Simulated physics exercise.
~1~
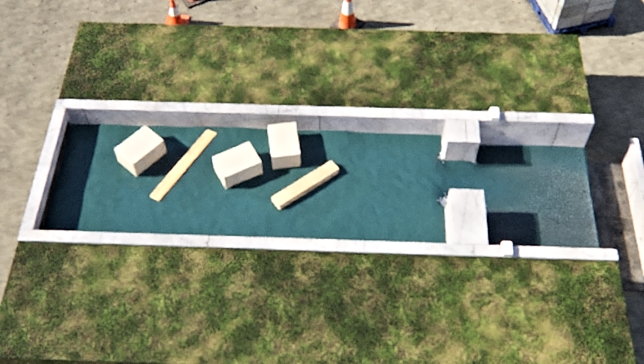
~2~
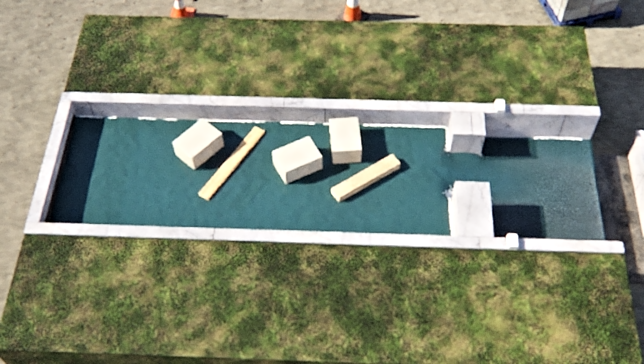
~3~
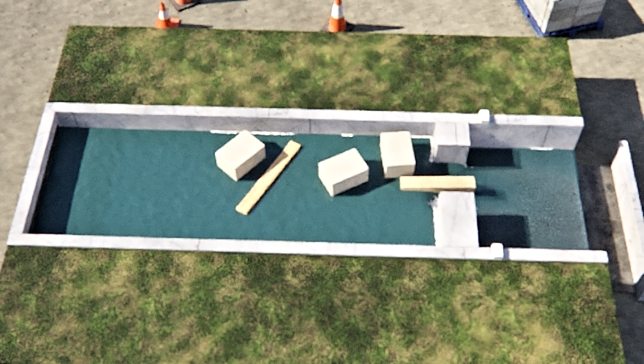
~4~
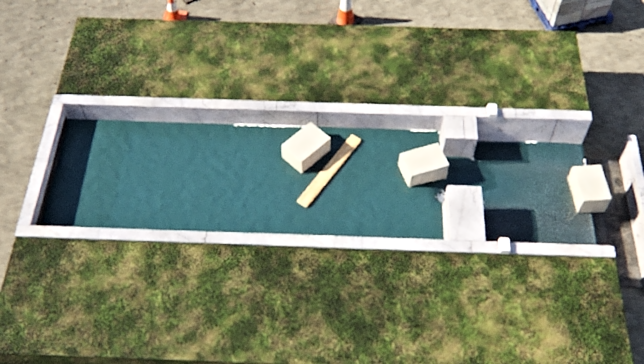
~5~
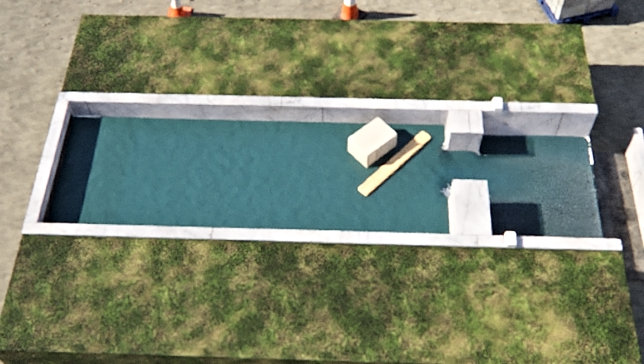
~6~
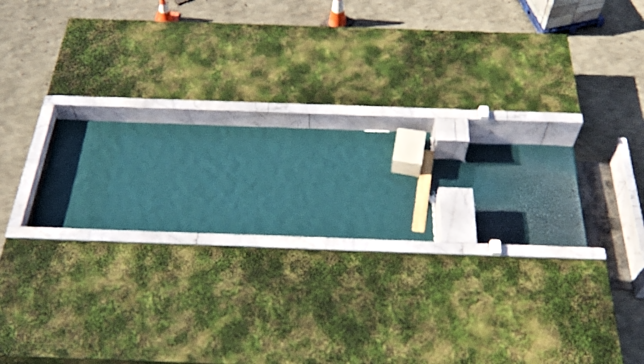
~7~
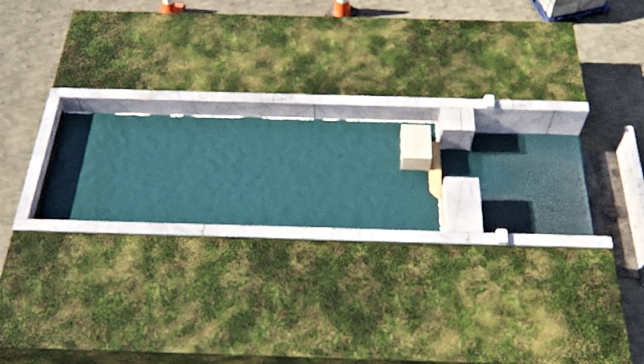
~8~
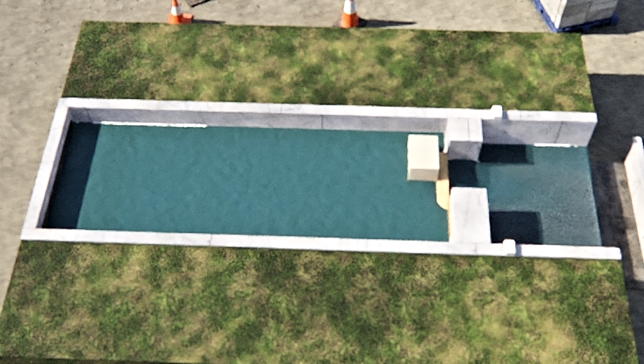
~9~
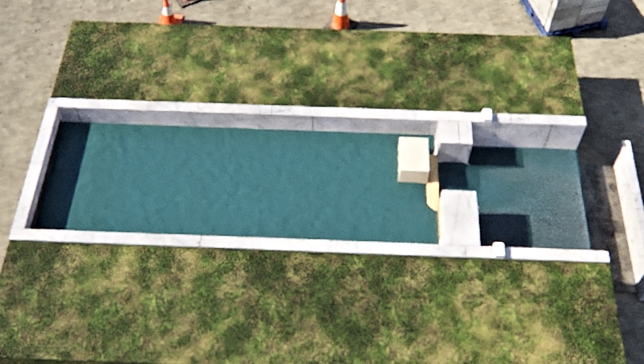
Concrete water channel carrying floating pale blocks and beams right, three passing through the gap before a beam and block lodge there.
